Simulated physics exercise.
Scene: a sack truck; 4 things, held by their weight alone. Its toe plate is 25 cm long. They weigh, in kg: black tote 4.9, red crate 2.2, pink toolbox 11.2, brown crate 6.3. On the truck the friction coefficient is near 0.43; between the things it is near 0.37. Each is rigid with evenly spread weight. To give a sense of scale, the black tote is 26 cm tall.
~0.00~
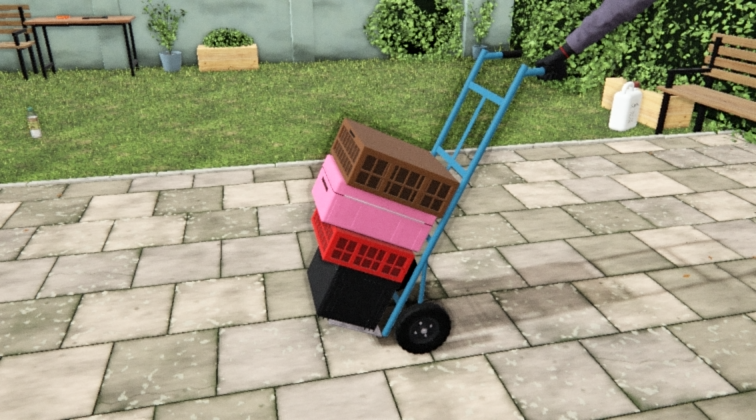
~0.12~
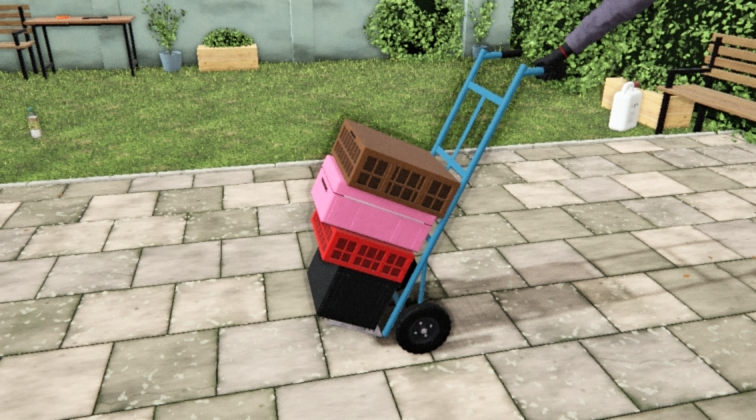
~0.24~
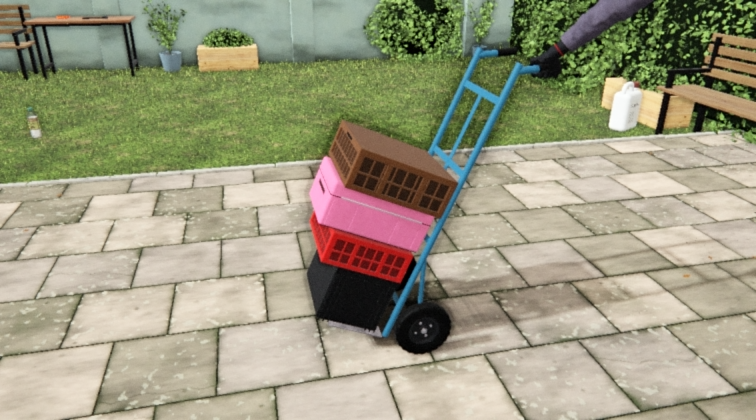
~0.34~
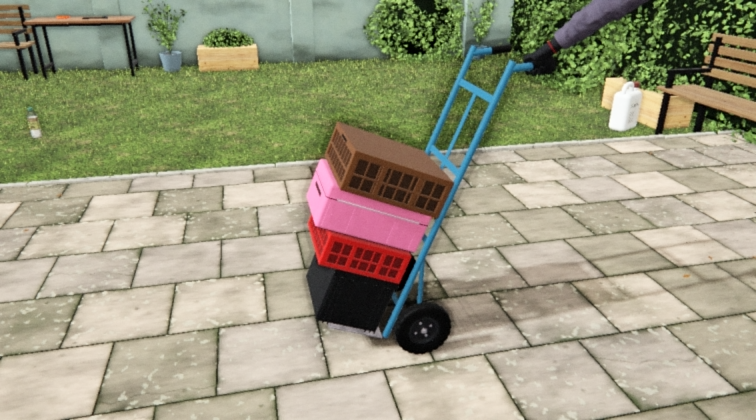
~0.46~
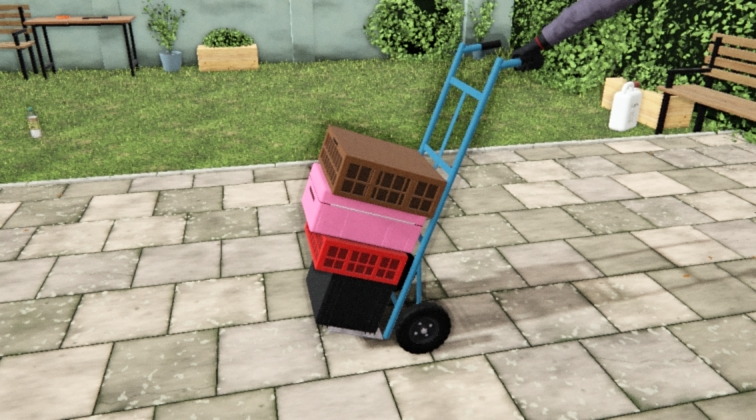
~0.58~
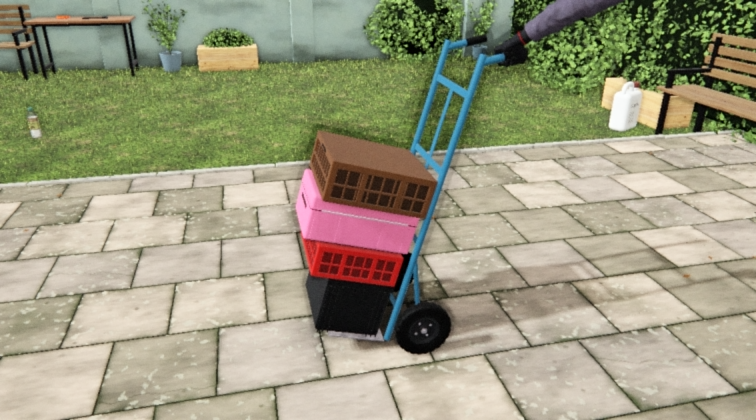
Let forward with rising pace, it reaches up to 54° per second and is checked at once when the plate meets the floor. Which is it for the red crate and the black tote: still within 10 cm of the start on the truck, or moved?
At the end, red crate: Past the limit, black tote: Past the limit.
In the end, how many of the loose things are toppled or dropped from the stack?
That comes to 4.
By 1.38 s, truck upright; red crate rocked 16° off its seat near (312, 266); black tote rocked 16° off its seat near (334, 299); brown crate rocked 16° off its seat.
By 1.88 s, truck upright; red crate, pink toolbox and brown crate now dropped from the stack; black tote rocked 62° off its seat near (301, 298).
By 2.08 s, truck upright; black tote on its side near (280, 308).
When it is over (2.8 s), dropped from the stack, red crate, pink toolbox and brown crate; lying over on the truck, black tote. In the last view, red crate near (207, 312), black tote near (282, 309).
